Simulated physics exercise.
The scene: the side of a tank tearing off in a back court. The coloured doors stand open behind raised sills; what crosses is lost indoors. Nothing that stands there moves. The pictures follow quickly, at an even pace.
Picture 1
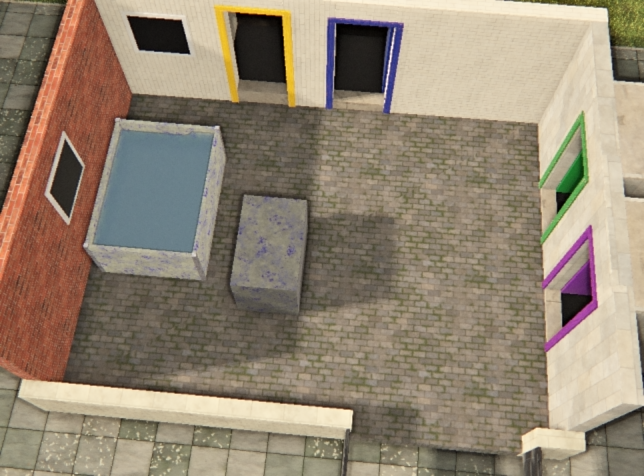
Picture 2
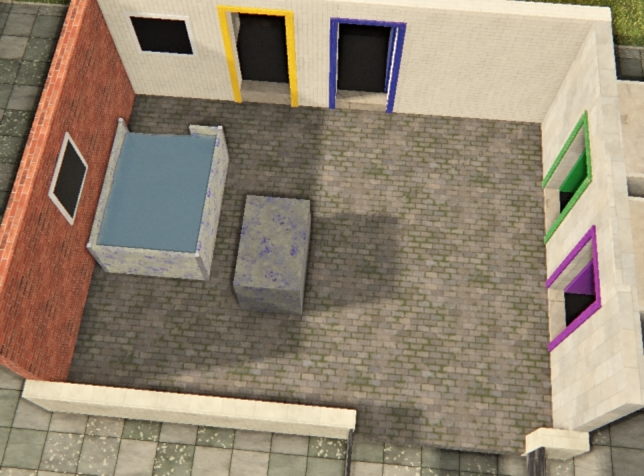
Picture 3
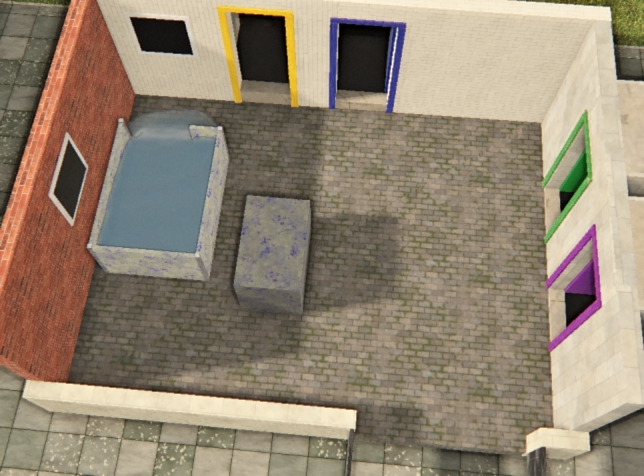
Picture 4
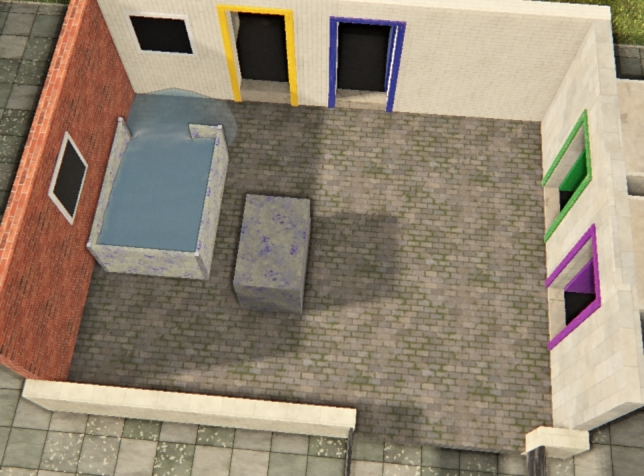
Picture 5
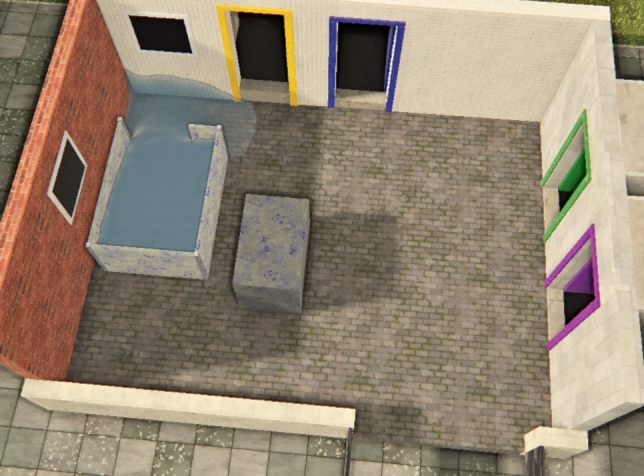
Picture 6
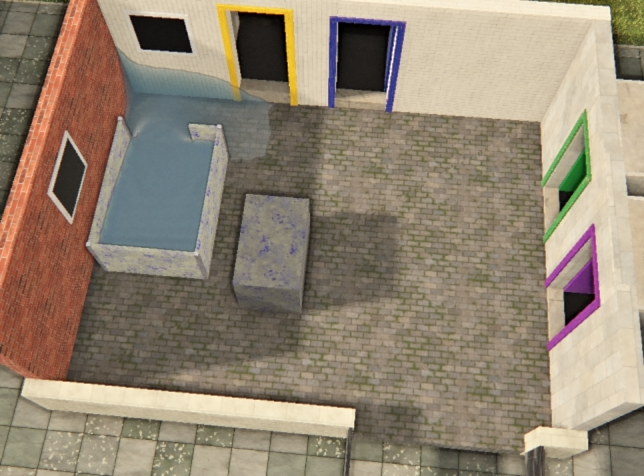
In this clip, a water tank beside a brick wall in a paved court loses part of its far side, and water pours through the gap, spreading along the back wall and rightward past the yellow doorway's near side.
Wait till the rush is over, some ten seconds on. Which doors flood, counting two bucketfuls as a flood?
In the end: The blue door stays under that; the purple door takes more than that; the yellow door stays under that; the green door takes more than that.
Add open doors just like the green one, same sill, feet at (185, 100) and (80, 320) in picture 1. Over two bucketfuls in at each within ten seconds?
As listed: Goes over, is under.
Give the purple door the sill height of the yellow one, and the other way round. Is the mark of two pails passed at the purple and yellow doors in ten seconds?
One by one: Purple door keeps below it, yellow door lets more in.
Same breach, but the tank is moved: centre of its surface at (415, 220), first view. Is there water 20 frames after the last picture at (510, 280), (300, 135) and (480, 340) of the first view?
In turn: Awash, awash, covered.
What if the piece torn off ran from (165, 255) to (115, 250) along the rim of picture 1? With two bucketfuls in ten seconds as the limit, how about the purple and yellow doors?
My reading: The purple door lets more in; the yellow door keeps below it.
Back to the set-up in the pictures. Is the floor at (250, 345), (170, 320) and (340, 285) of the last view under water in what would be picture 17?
As listed: Dry, no water, not flooded.
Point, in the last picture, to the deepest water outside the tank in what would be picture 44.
Near (136, 135).
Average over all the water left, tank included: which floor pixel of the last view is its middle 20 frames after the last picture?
I would point to (246, 198).
A moment on, water covers 15 % of the floor; the blue door wet at the sill, nothing in, the purple door not reached, the yellow door wet at the sill, nothing in, the green door not reached.
Next, water covers 35 % of the floor; the blue door wet at the sill, nothing in, the purple door not reached, the yellow door wet at the sill, nothing in, the green door not reached.
Then, water covers 70 % of the floor; the blue door wet at the sill, nothing in, the purple door wet at the sill, nothing in, the yellow door wet at the sill, nothing in, the green door over two buckets in.
Later, water covers 95 % of the floor; the blue door wet at the sill, nothing in, the purple door over two buckets in, the yellow door wet at the sill, nothing in, the green door far over two buckets in.
In the end, water covers 95 % of the floor; the blue door wet at the sill, nothing in, the purple door over two buckets in, the yellow door wet at the sill, nothing in, the green door far over two buckets in.
